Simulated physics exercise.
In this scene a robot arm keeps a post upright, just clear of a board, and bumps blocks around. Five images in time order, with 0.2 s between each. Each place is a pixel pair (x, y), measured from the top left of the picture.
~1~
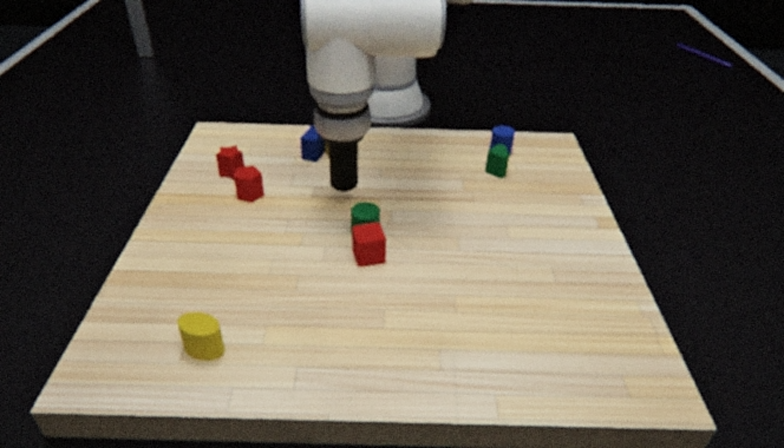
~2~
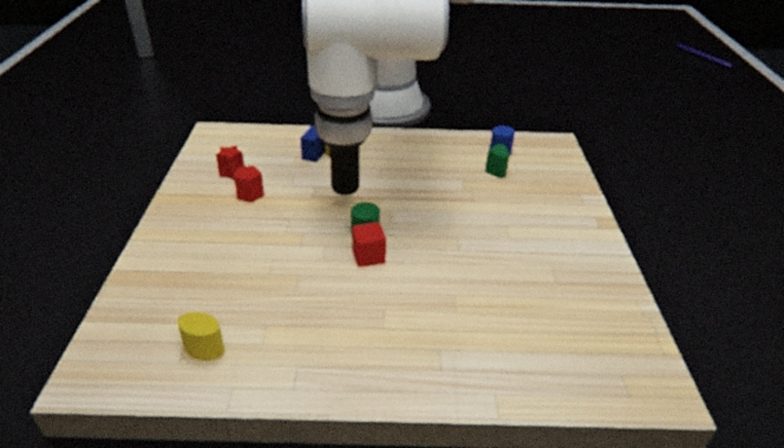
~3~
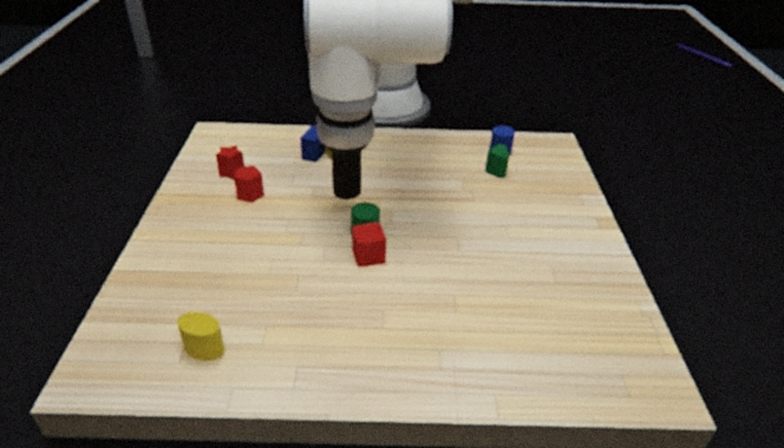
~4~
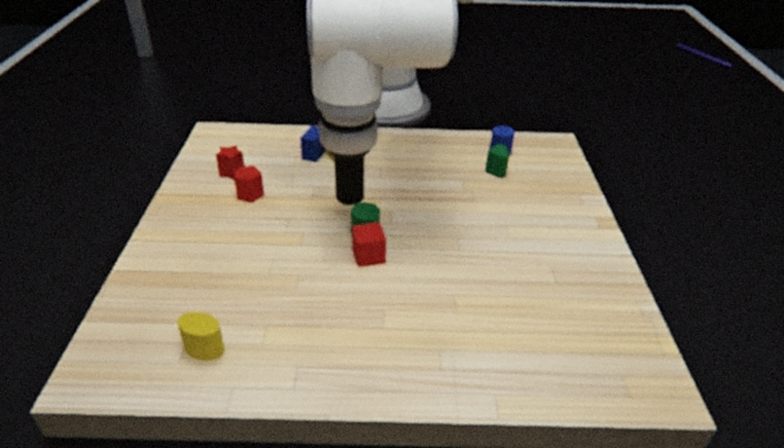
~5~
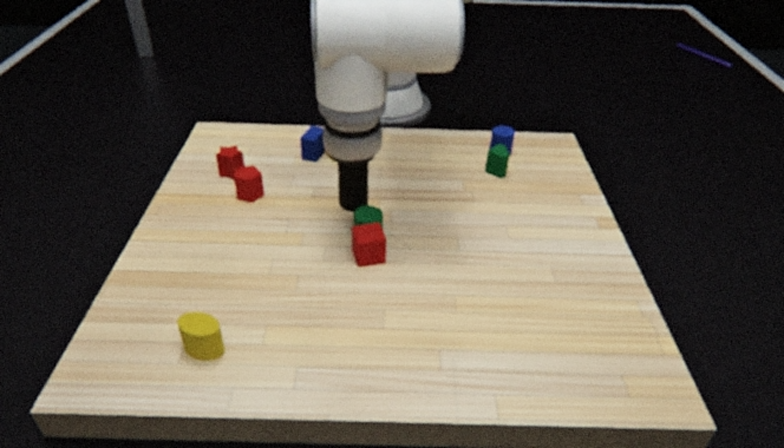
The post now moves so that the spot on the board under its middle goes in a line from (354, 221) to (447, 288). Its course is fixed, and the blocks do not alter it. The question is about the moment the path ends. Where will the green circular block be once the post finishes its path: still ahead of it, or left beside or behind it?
Pushed along.
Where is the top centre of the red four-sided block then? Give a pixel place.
Pixel (376, 244).
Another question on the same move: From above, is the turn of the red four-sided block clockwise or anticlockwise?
With the clock.
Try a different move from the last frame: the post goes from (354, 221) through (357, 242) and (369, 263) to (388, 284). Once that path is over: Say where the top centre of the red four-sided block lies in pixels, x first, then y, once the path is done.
Expect it around (398, 282).
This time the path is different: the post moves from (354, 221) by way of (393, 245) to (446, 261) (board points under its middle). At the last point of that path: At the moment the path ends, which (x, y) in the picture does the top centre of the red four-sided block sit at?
It ends at (376, 243).
The first path, step by step. One third of the way, post (382, 225); green circular block (404, 233); red four-sided block (376, 243), turned 50° clockwise.
Two thirds of the way, post (414, 247); green circular block (439, 256); red four-sided block (376, 244), turned 55° clockwise.
At the end, post (449, 270); green circular block (477, 279); red four-sided block (376, 244), turned 55° clockwise.
